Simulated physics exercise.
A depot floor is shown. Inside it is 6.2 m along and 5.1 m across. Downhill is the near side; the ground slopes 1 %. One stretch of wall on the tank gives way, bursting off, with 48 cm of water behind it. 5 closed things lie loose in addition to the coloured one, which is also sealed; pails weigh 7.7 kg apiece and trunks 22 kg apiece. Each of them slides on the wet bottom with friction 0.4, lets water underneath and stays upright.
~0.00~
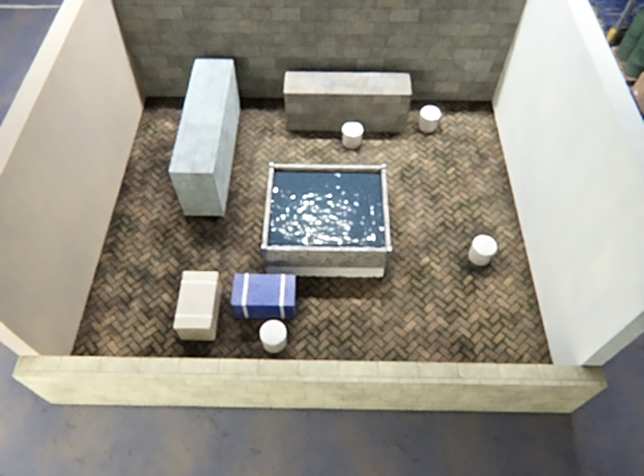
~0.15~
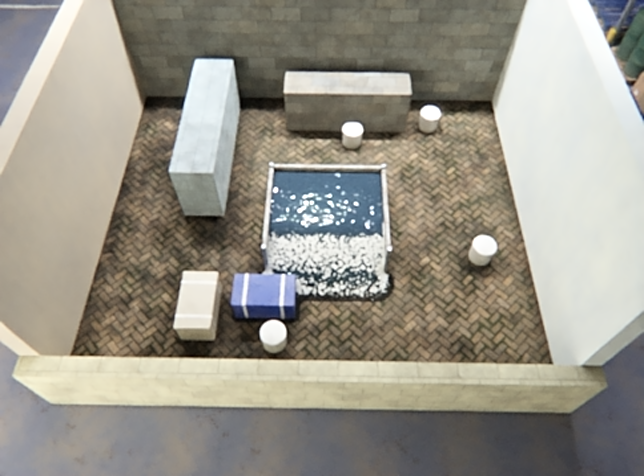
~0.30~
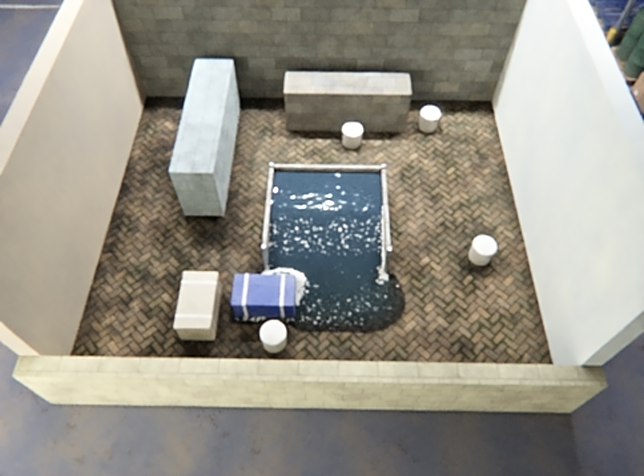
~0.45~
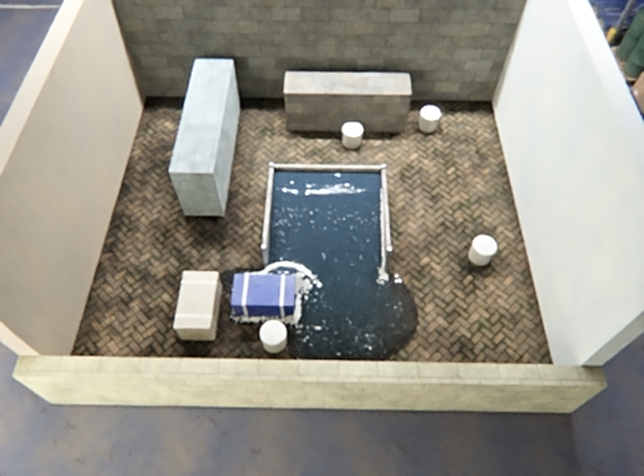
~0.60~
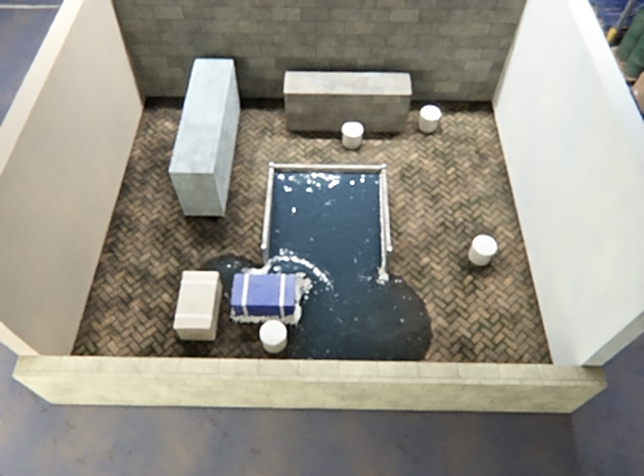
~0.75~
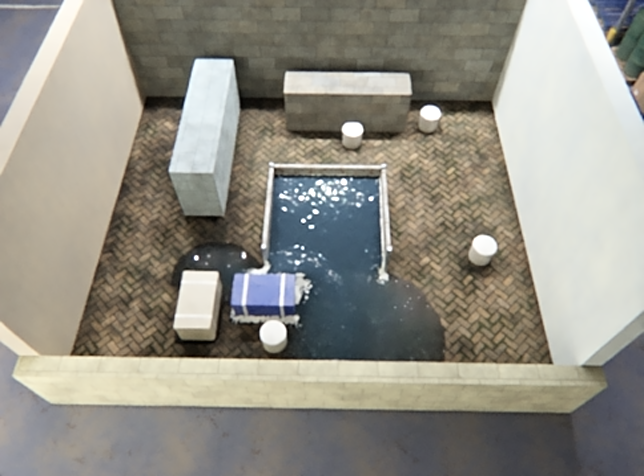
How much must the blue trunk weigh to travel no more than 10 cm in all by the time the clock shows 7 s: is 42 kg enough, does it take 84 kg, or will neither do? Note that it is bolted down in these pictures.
My guess is that no version does it.
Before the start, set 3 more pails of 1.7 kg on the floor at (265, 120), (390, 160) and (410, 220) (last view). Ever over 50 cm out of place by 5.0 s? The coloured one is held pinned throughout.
Each in order: Not reached / not reached / not reached.
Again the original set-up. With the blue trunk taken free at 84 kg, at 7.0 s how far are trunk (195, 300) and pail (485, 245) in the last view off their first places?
Distances, as listed: 200 cm then 50 cm.
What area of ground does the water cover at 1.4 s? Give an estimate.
9.0 m2.
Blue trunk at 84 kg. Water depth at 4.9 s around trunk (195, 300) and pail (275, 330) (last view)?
Roughly 6 and 6 cm.
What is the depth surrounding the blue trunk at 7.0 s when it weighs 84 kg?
Close to 5 cm deep.
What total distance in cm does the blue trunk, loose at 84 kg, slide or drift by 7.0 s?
Total distance: Near 80 cm.
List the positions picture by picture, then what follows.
In the first frame, the blue trunk at (264, 289), on the bottom; 2.3 m2 under water; 0 of 6 have shifted.
In the second frame, the blue trunk at (264, 289), on the bottom; 3.1 m2 under water; 0 of 6 have shifted.
In the third frame, the blue trunk at (264, 289), on the bottom; water covers 3.8 m2; 0 of 6 have shifted.
In the fourth frame, the blue trunk at (264, 289), on the bottom; 4.6 m2 under water; 0 of 6 have shifted.
In the fifth frame, the blue trunk at (264, 289) rests on the ground; 5.5 m2 under water; 0 of 6 have shifted.
In the sixth frame, the blue trunk at (264, 289) rests on the ground; water covers 6.1 m2; 0 of 6 have shifted.
After 1.4 s the blue trunk would be 68 cm from its start with 42 kg and 43 cm from its start with 84 kg; 12 cm of water round it then.
After 3.1 s the blue trunk would be 178 cm from its start with 42 kg and 77 cm from its start with 84 kg; 8 cm of water round it then.
After 4.9 s the blue trunk would be 186 cm from its start with 42 kg and 77 cm from its start with 84 kg; 5 cm of water round it then.
After 7.0 s the blue trunk would be 186 cm from its start with 42 kg and 77 cm from its start with 84 kg; 5 cm of water round it then.
